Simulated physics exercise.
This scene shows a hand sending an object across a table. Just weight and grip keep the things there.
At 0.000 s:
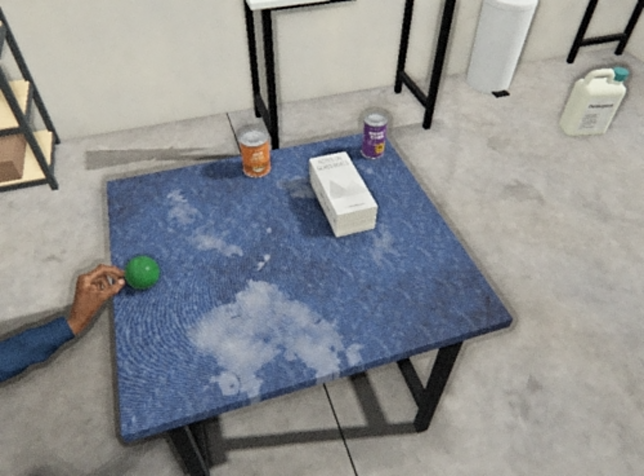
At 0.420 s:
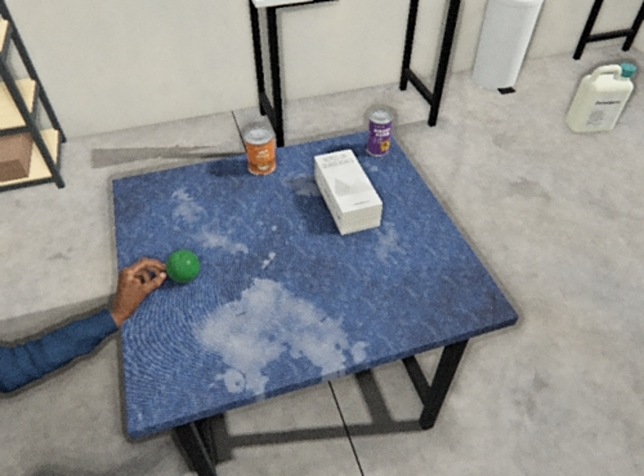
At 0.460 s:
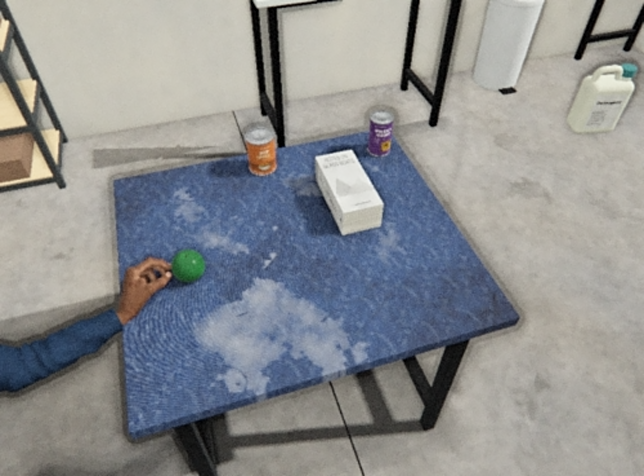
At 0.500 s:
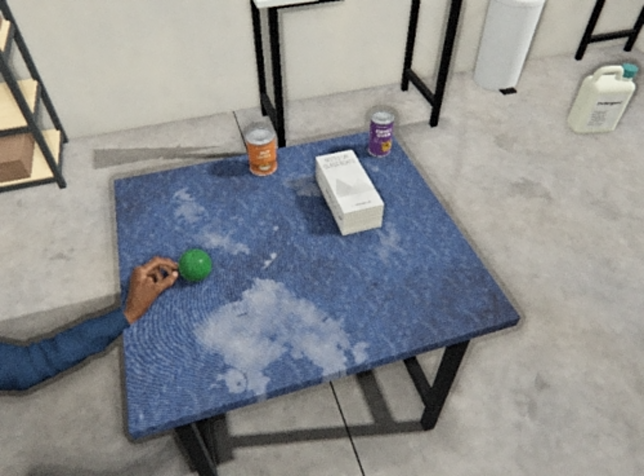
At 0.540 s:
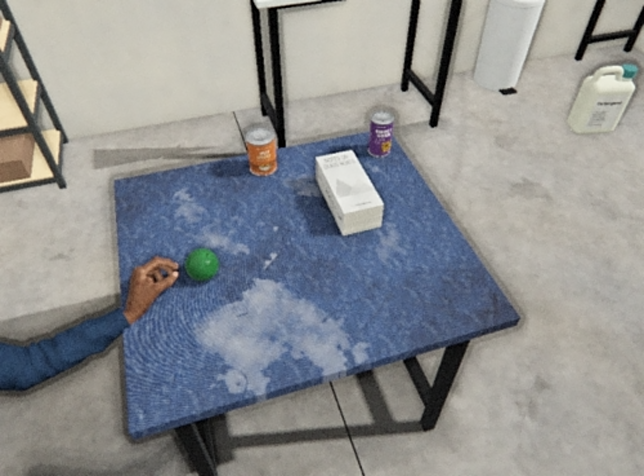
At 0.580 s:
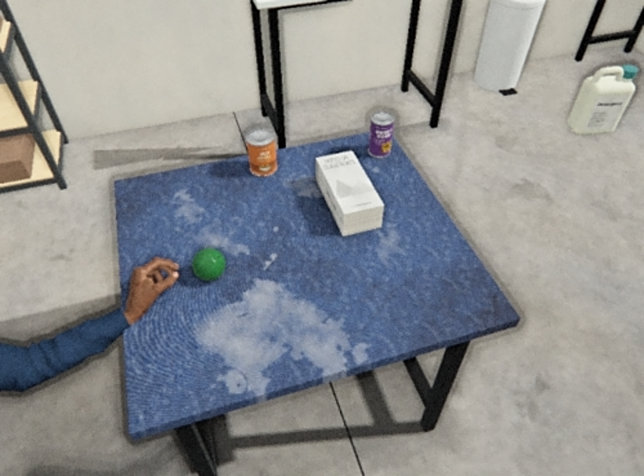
A green apple is moved rightward by a hand from the left edge of a blue table, then leaves the fingers and rolls a little farther right, while two cans and a white box stay still.
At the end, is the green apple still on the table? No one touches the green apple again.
Yes.
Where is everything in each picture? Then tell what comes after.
The first picture shows under the hand; green apple (142, 273).
The second picture shows under the hand; green apple (183, 266).
The third picture shows under the hand; green apple (188, 266).
The fourth picture shows green apple (195, 265).
The fifth picture shows green apple (202, 265) rolled a little.
The sixth picture shows green apple (209, 264) rolled a little.
After 0.68 s, green apple rolled about its own width near (225, 263).
After 0.88 s, green apple rolled well along near (251, 259).
After 0.98 s, green apple rolled well along near (261, 258).
After 1.28 s, green apple rolled well along near (281, 256).
At rest (1.9 s), moved from the start, green apple. Seen from the same camera at the end, green apple near (286, 255).
